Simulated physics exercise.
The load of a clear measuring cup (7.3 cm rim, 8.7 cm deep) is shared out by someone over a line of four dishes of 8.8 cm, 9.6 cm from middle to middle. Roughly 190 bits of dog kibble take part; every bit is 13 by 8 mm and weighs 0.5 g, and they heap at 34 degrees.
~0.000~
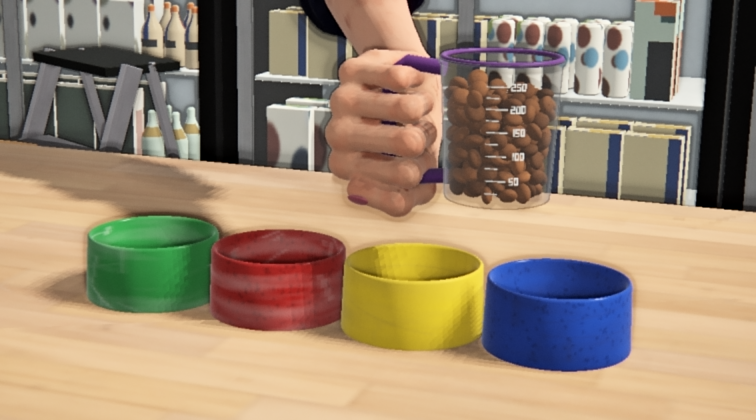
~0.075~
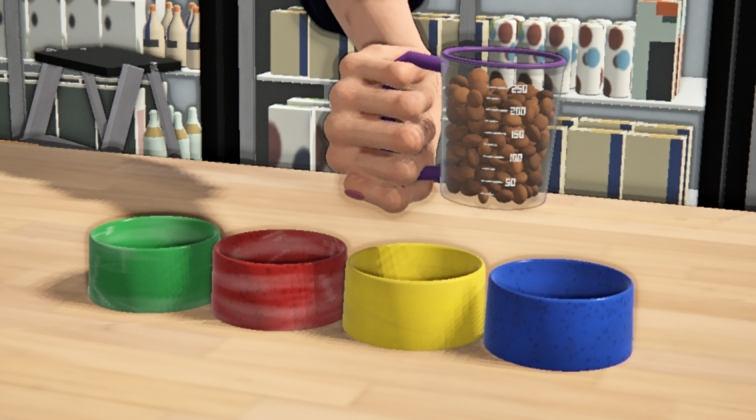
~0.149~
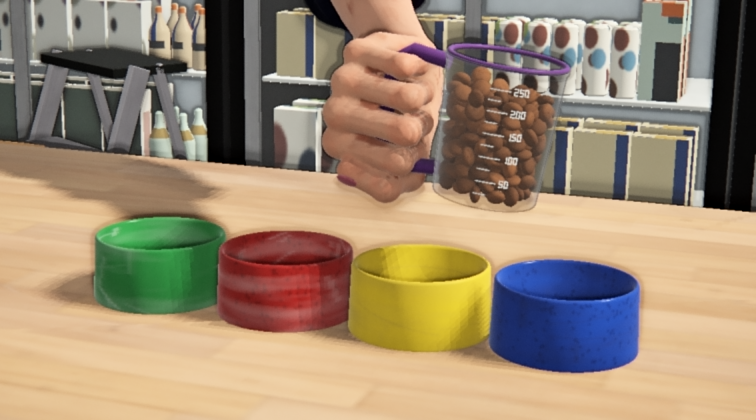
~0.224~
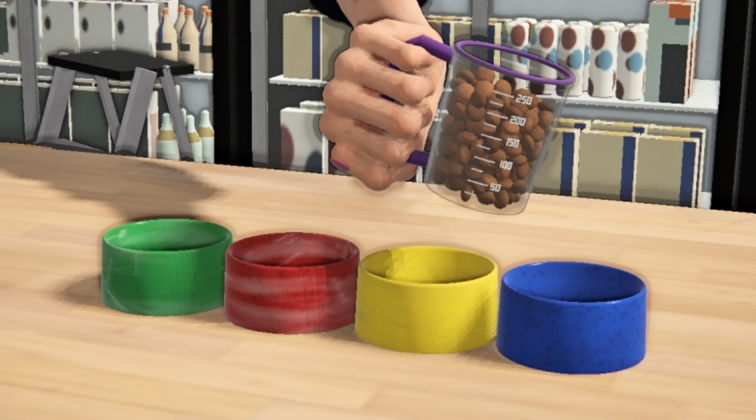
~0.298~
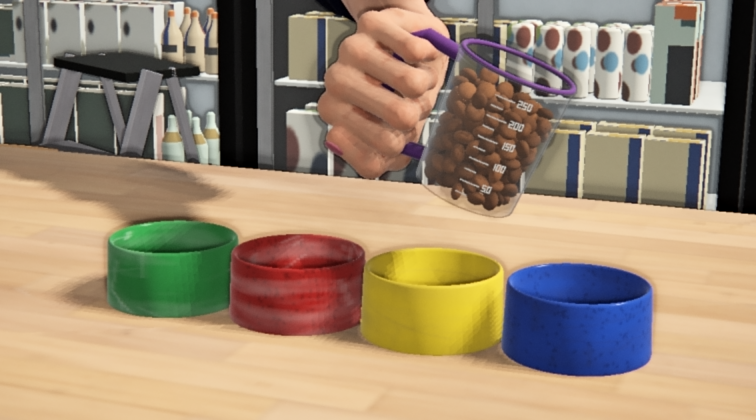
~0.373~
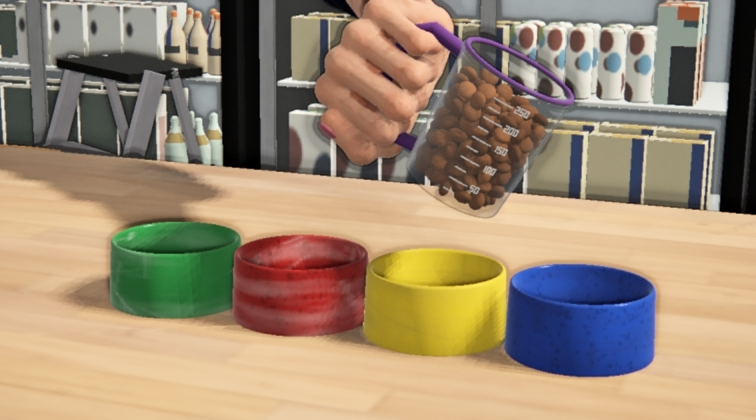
A clear measuring cup full of brown kibble, held by its purple handle in a person's hand, starts upright and tilts gradually to the right above a row of empty green, red, yellow and blue dishes on a wooden surface.
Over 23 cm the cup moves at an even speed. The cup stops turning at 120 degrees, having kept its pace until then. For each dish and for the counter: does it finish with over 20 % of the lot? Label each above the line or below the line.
Red: Below the line; blue: Below the line; green: Below the line; yellow: Above the line; counter: Below the line.
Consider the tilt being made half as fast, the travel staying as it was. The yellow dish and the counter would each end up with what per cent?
Then yellow would get 10 and the counter 0.
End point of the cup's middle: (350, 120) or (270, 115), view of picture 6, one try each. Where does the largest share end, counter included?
I'd expect yellow to win the first try and yellow the second.
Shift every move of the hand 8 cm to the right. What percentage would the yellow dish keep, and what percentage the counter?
In that case the yellow dish gets 0 and the counter 10.
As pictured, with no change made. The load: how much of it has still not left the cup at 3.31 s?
Somewhere near 0 per cent.
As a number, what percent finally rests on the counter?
5 %.
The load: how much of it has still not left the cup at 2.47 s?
Roughly 0 per cent, I'd say.
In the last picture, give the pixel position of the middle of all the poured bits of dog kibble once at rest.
Resting centre estimate: Around (431, 292).
After 1.63 s, tilt 120 degrees; cup holds 15 %, yellow 80 %.
Then, at 2.47 s, tilt 120 degrees; cup holds 0 %, yellow 95 %.
After 3.31 s, tilt 120 degrees; cup holds 0 %, yellow 95 %.
By 3.6 s all is still; red 0 %, blue 0 %, green 0 %, yellow 95 %, counter 5 %.
